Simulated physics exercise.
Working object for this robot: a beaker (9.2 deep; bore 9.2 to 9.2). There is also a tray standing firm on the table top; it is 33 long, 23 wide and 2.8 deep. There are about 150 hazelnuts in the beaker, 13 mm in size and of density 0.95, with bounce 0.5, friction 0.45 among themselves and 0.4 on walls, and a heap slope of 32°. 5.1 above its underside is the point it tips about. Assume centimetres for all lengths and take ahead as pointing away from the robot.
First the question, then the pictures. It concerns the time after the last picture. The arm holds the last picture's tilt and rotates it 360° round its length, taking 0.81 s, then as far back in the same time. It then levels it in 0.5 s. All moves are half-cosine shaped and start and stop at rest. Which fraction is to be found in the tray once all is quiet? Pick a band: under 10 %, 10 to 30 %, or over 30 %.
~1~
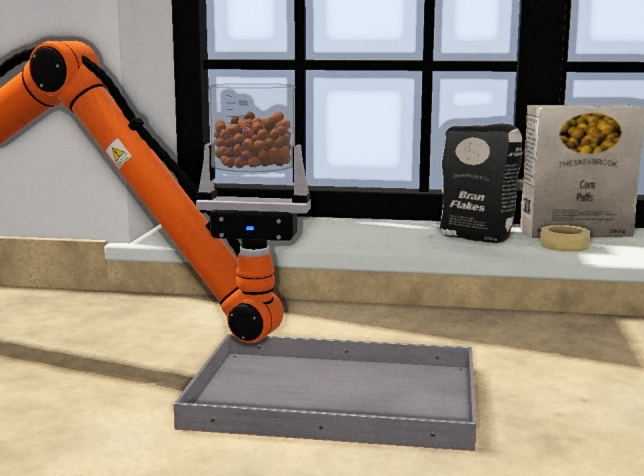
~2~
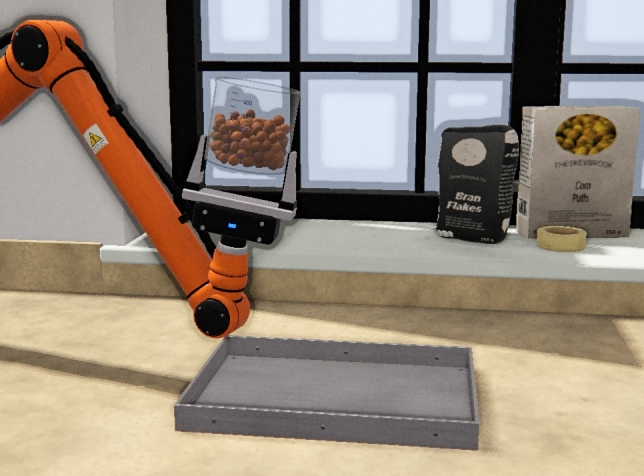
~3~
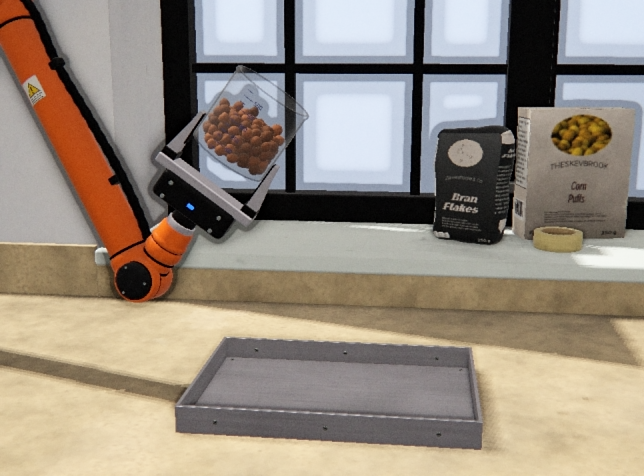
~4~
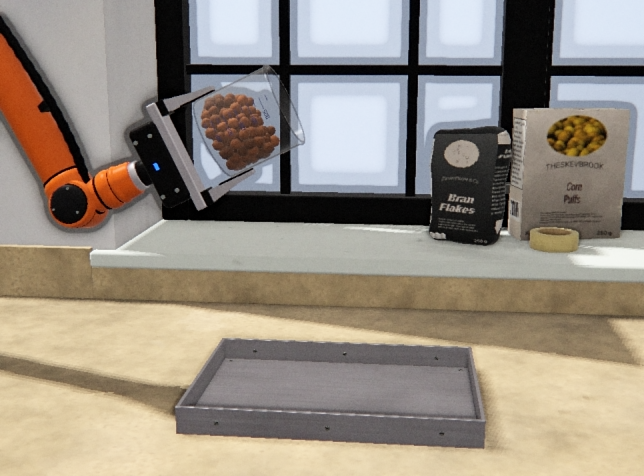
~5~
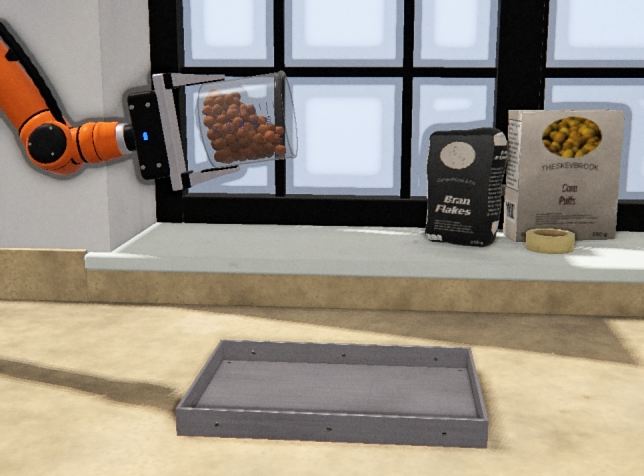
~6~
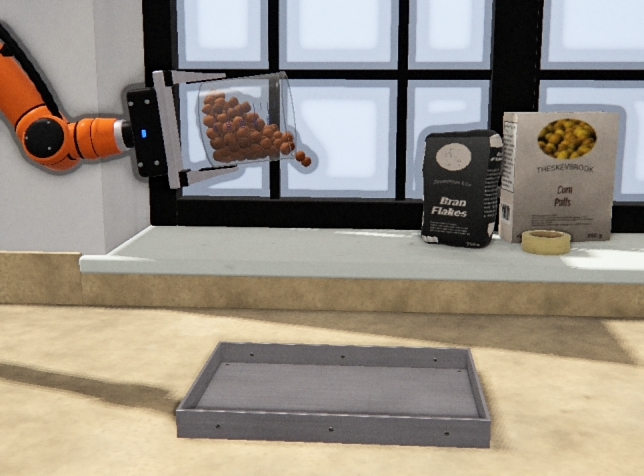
Over 30 %.
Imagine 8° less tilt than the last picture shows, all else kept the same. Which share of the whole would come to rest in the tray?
Then roughly 15 per cent.
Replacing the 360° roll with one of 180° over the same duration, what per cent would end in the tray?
I'd expect some 35 per cent.
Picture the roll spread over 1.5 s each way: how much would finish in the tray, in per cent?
In that case around 50 percent.
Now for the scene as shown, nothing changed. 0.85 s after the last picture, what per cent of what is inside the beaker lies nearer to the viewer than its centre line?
40 %.
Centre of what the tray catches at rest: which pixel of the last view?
In the last view, around (388, 392).
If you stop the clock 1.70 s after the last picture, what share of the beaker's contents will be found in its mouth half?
Roughly 35 %.
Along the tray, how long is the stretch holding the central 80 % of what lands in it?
I'd put it at around 20 cm.
Then, 0.85 s after the last picture, tipped 83°, highest piece 36 above the table; 120 in the beaker, 22 in the tray, 11 in flight or on a rim.
Then, 1.70 s after the last picture, tipped 78°, highest piece 36 above the table; 87 in the beaker, 55 in the tray, 4 on the table or floor, 7 in flight or on a rim.
Then, 2.32 s after the last picture, upright, highest piece 34 above the table; 87 in the beaker, 62 in the tray, 4 on the table or floor.
Then, 3.02 s after the last picture, upright, highest piece 34 above the table; 87 in the beaker, 62 in the tray, 4 on the table or floor.
Final count, 87 in the beaker, 62 in the tray, 4 on the table or floor. That is 41 % in the tray.
